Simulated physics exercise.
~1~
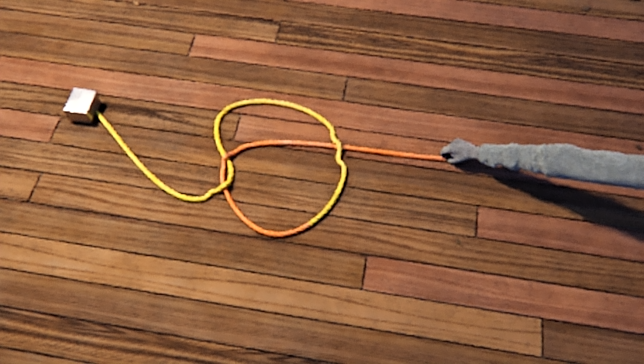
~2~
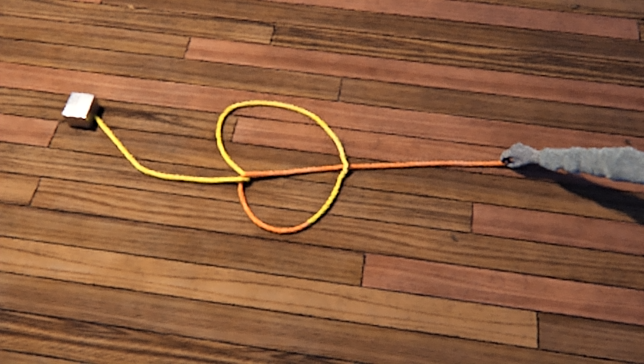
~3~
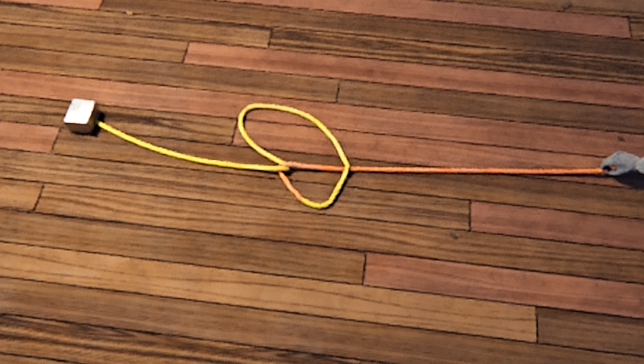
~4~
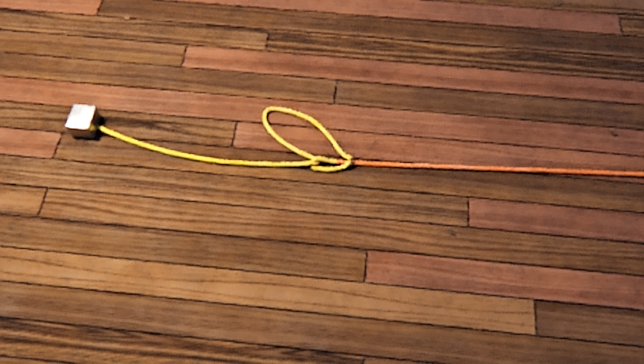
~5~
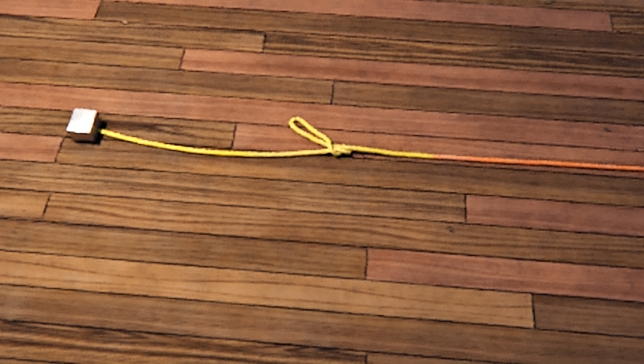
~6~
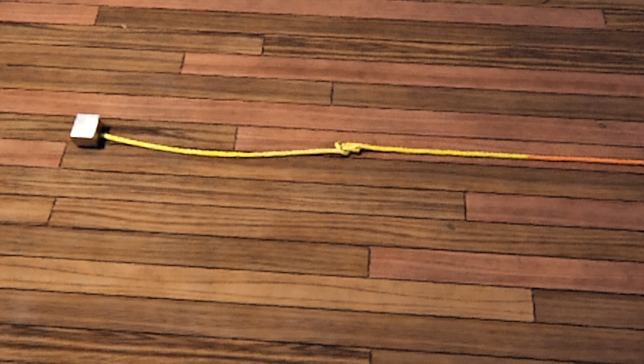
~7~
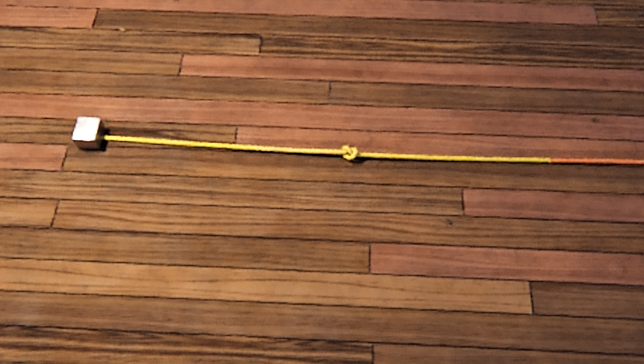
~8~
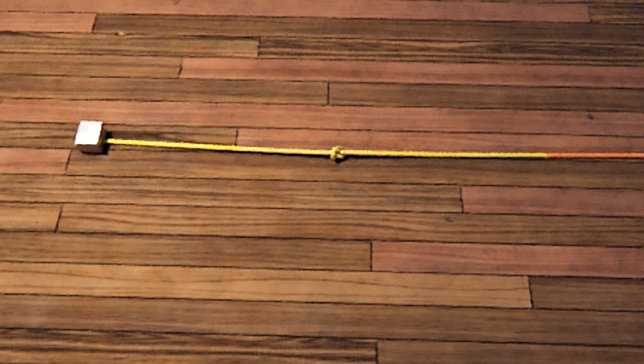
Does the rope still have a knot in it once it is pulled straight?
Yes, the loop tightens into a small knot that stays in the yellow part of the rope.
To begin with, a rope coloured yellow and orange lies in a wide loop on a wooden plank floor, its left end fixed to a small pale block and its right end held by a grey-sleeved arm. The arm pulls the orange end straight to the right and passes out of view. The loop shrinks, narrowing to a slim teardrop as its crossings draw together. It then closes up into a small bunch, and more yellow rope slides rightward. At the end, the rope stretches nearly straight from the block, with a small, tight knot in its yellow part.
